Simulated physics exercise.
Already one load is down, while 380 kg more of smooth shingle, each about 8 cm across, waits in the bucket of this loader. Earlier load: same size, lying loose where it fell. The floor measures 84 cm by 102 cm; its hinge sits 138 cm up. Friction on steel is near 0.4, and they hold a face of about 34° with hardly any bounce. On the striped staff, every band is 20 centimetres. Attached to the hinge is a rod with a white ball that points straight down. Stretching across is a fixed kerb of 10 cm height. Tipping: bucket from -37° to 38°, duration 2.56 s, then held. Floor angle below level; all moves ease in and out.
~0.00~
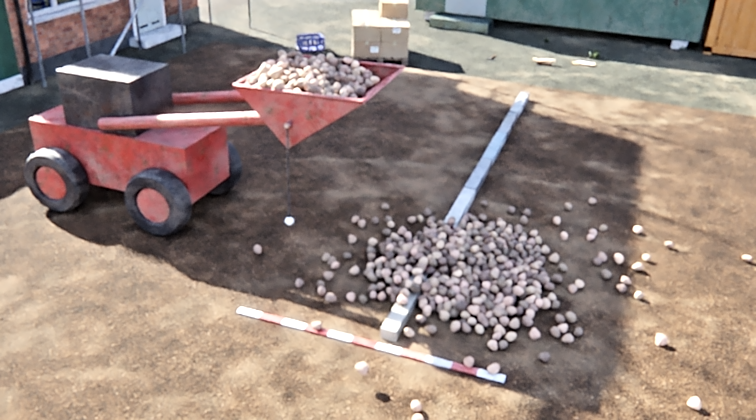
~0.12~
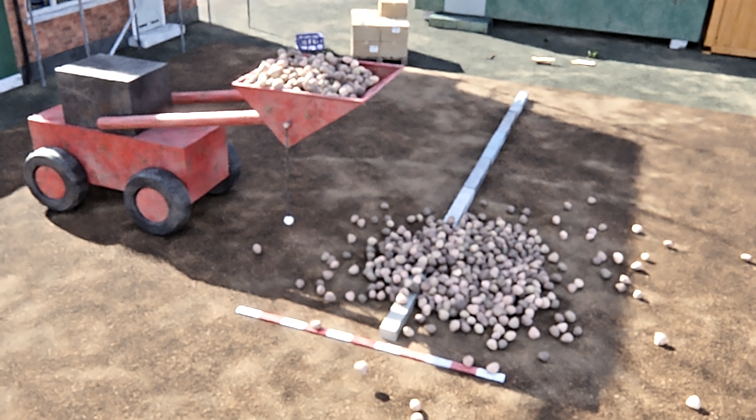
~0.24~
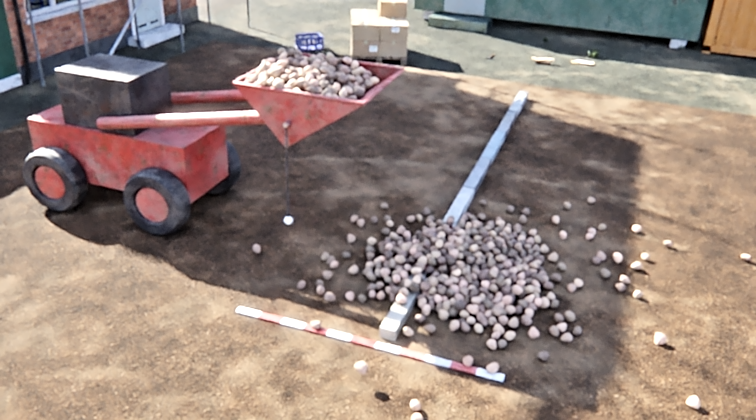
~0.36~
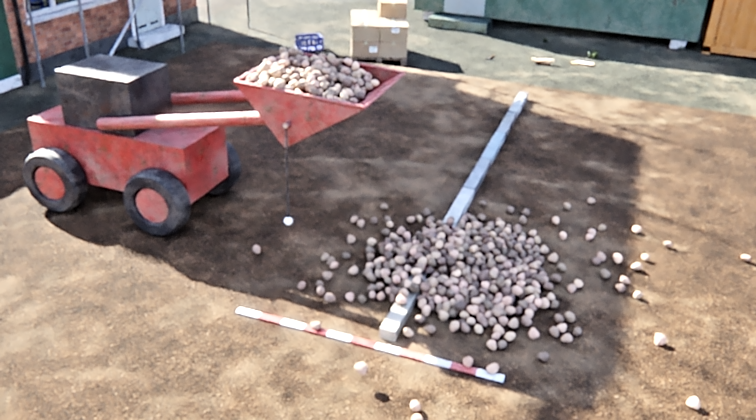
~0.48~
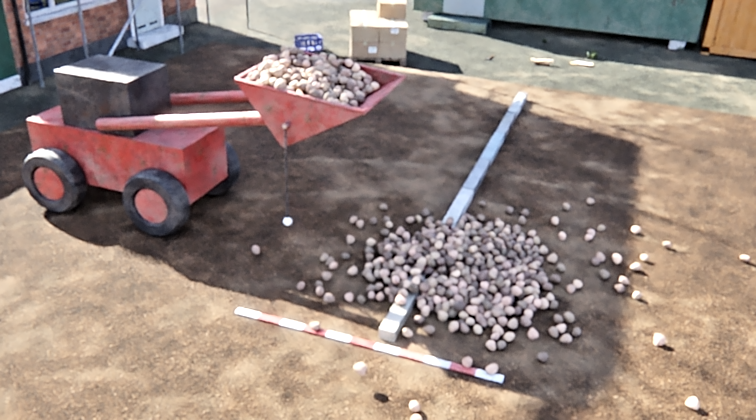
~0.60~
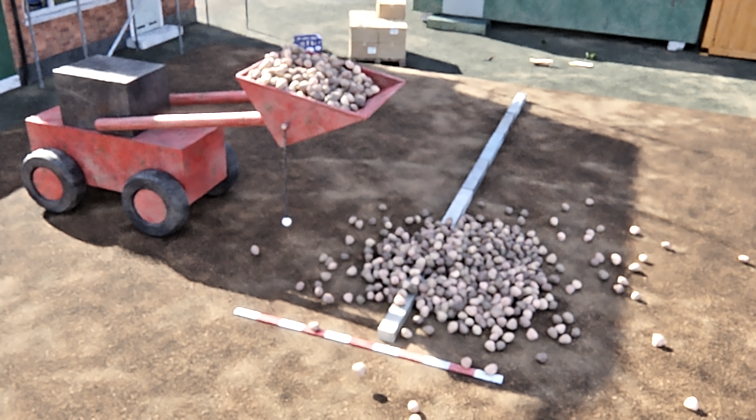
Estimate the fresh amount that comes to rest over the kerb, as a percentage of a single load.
About 20 per cent of a load.
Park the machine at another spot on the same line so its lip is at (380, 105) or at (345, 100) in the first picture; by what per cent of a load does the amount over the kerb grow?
Some 35 percent first and 5 percent second.
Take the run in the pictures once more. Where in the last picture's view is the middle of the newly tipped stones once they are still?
They settle centred around (405, 246).
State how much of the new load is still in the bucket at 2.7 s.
It still holds about 5 per cent.
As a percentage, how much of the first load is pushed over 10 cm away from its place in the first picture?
Close to 10 per cent.
After 1.9 s the floor is at 26°; in per cent of one load, 81 in the bucket, 45 on this side of the kerb, 76 over the kerb; the foremost stones are at (663, 282).
After 2.7 s the floor is at 38°; in per cent of one load, 5 in the bucket, 108 on this side of the kerb, 89 over the kerb; the foremost stones are at (663, 282).
After 3.0 s the floor is at 38°; in per cent of one load, 0 in the bucket, 107 on this side of the kerb, 95 over the kerb; the foremost stones are at (663, 282).
After 5.6 s the floor is at 38°; in per cent of one load, 0 in the bucket, 105 on this side of the kerb, 96 over the kerb; the foremost stones are at (663, 282). Net gain over the kerb, 20.
